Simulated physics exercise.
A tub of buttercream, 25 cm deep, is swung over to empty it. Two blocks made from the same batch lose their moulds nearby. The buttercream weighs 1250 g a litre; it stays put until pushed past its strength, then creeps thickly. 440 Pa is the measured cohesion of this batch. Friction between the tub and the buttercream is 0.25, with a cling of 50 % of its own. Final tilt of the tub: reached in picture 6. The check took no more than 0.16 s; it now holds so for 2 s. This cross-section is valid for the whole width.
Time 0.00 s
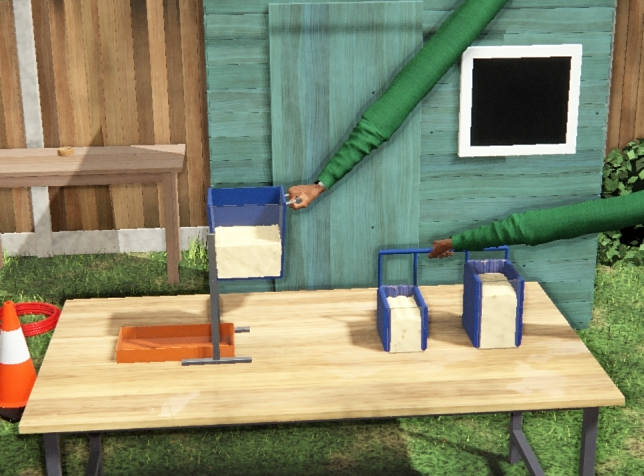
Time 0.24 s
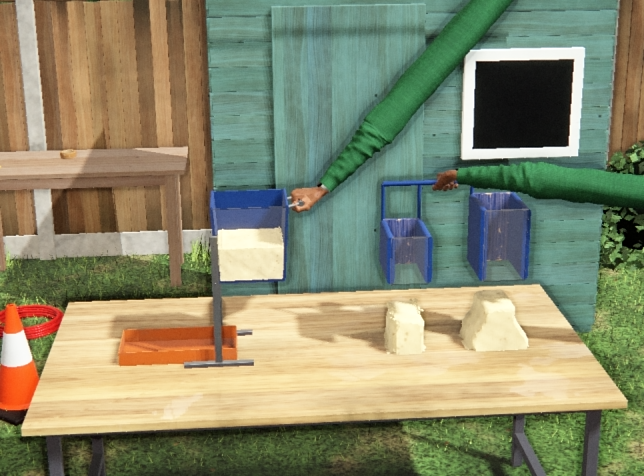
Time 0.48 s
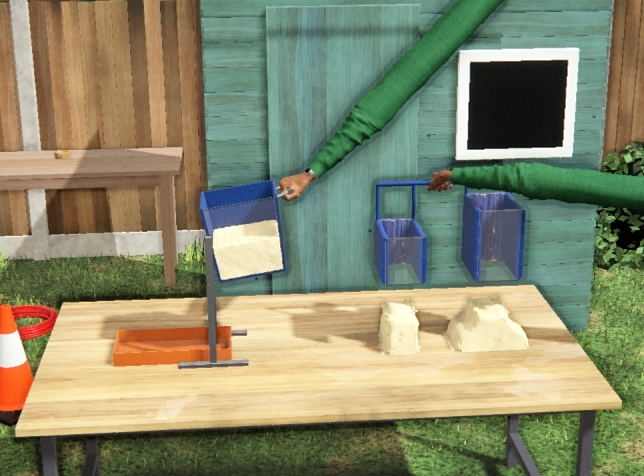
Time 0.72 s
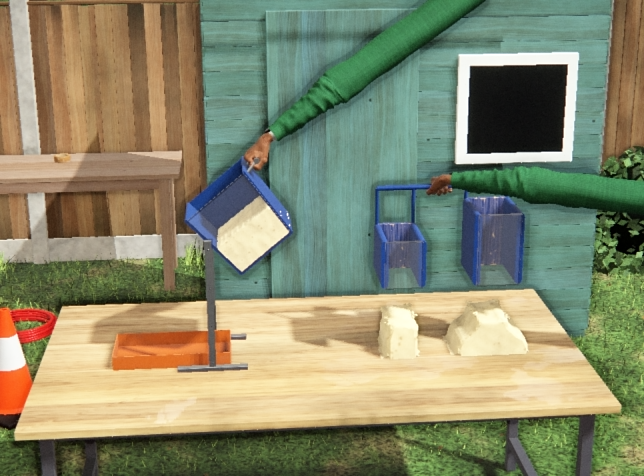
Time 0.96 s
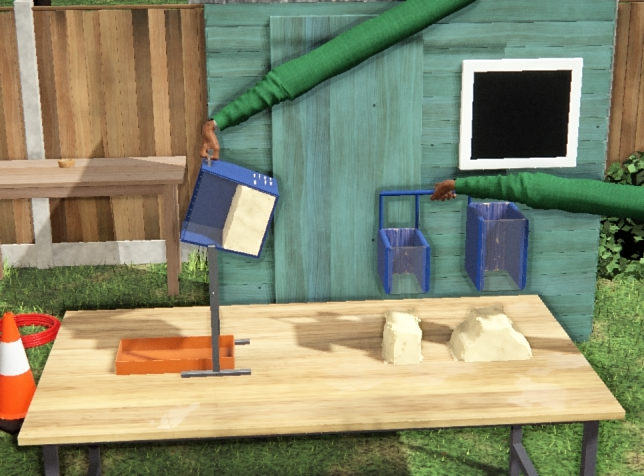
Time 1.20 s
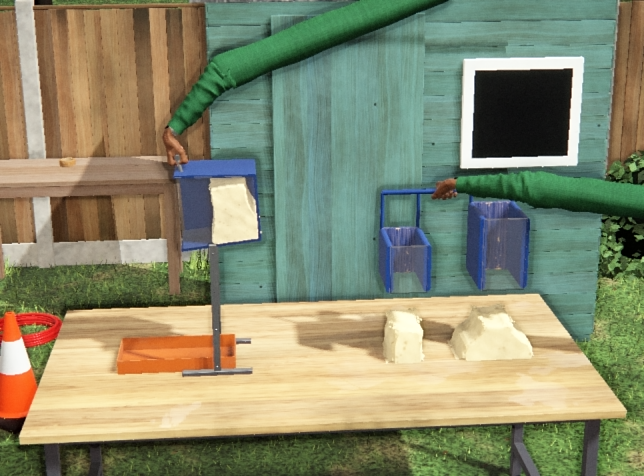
A blue, clear-fronted tub partly filled with pale cream material sits on a grey stand above an orange tray, on a wooden table before a teal shed, seen from slightly above. At right, a green-sleeved arm lifts two blue moulds off two cream blocks, which slump and widen, the right one more. Another green-sleeved arm swings the tub anticlockwise onto its side, the cream mass turning with it.
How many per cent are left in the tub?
About 78 %.
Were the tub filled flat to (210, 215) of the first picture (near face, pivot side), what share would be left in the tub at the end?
Around 40 per cent.
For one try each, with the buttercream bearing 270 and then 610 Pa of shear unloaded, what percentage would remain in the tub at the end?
Respectively 60 % and 100 %.
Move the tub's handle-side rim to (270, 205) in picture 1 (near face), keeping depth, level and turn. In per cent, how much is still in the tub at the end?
Roughly 100 %.
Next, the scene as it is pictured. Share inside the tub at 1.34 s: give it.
Around 100 per cent.
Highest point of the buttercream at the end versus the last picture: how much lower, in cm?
About 11 cm.
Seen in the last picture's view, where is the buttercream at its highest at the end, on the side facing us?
Looking at the last picture, I'd put it at about (237, 217).
After 1.34 s, the tub is at 93 degrees and holds 100 %.
After 1.51 s, the tub is at 93 degrees and holds 91 %.
After 1.68 s, the tub is at 93 degrees and holds 80 %.
After 1.85 s, the tub is at 93 degrees and holds 78 %.
After 3.20 s, the tub is at 93 degrees and holds 78 %.
